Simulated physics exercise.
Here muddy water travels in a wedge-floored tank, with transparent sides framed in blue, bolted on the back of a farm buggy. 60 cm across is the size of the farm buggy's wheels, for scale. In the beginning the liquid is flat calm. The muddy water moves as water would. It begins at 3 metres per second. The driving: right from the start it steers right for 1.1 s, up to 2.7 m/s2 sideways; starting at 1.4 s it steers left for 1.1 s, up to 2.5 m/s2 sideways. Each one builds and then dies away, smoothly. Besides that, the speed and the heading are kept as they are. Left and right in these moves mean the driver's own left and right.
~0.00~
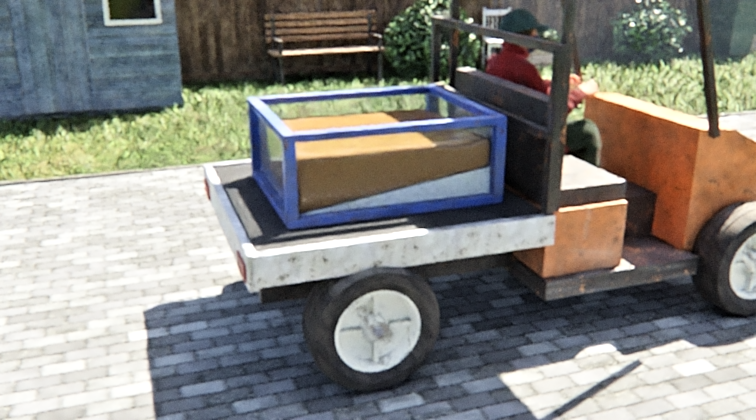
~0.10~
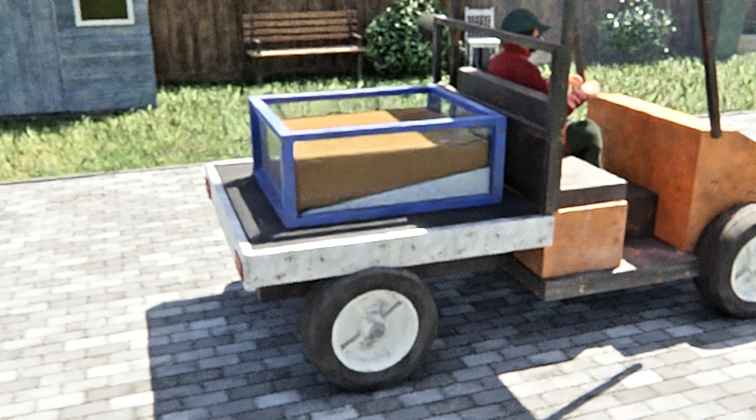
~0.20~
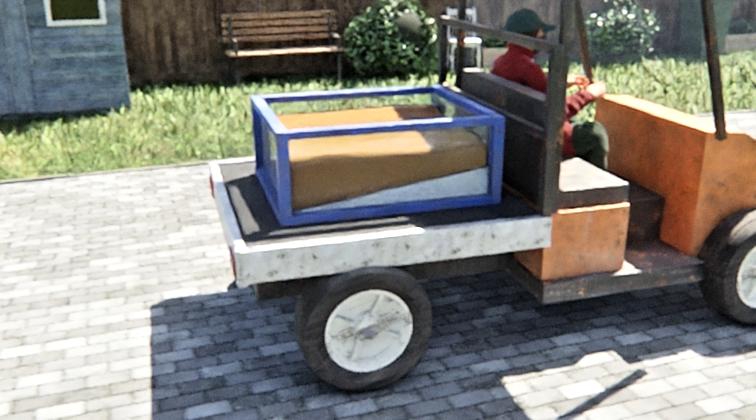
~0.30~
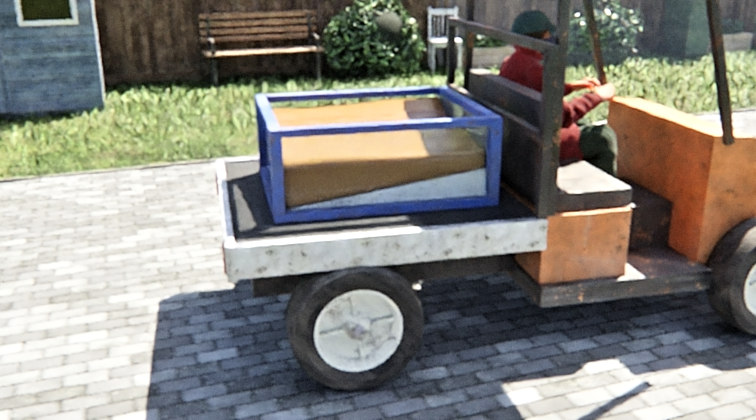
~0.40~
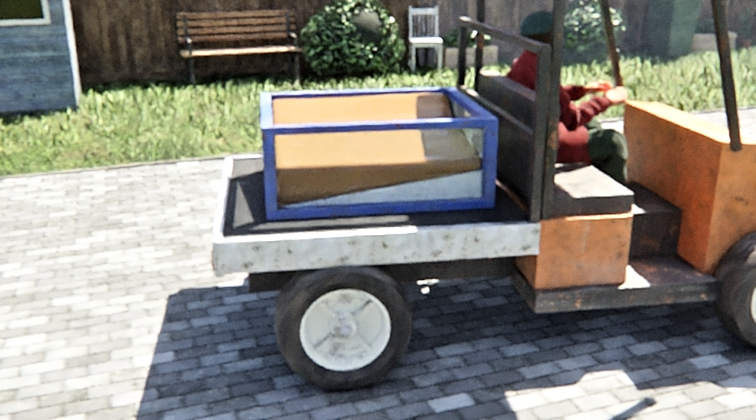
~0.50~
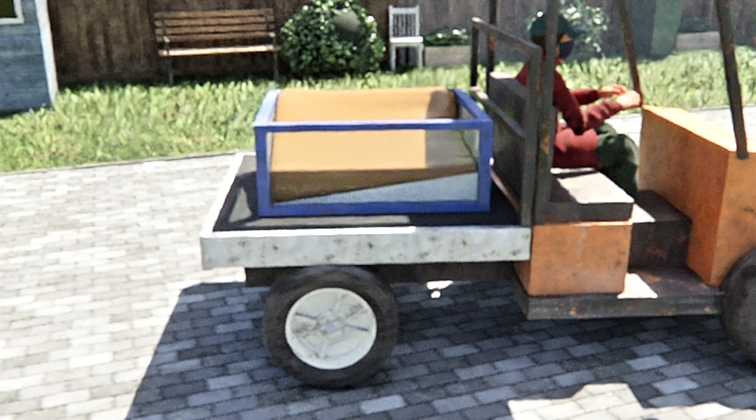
The orange cart with a flat bed turned gradually on the paving, carrying a driver in red and a blue-framed clear tank, while the brown water inside slowly heaped up toward the far side.
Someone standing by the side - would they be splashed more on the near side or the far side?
On the far side.
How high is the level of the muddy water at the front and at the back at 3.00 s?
At that moment it stands around 32 cm in front and around 24 cm behind.
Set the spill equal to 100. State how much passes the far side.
Roughly 60 percent.
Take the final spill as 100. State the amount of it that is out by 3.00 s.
Roughly 90 per cent.
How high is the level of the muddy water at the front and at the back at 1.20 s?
The surface sits near 32 cm in front and near 24 cm at the rear.
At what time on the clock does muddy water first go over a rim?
It first spills at close to 0.8 s.
After 1.20 s it stands 25 cm high behind and 32 cm in front; 4 per cent has gone over the far side.
After 2.00 s it stands 30 cm high behind and 22 cm in front; 7 per cent has gone mostly over the far side, some over the near side.
After 3.00 s it stands 23 cm high behind and 31 cm in front; 7 per cent has gone mostly over the far side, some over the near side.
After 5.49 s 7 per cent has gone mostly over the far side, some over the near side; the far side has passed 4 per cent and the near side 2.
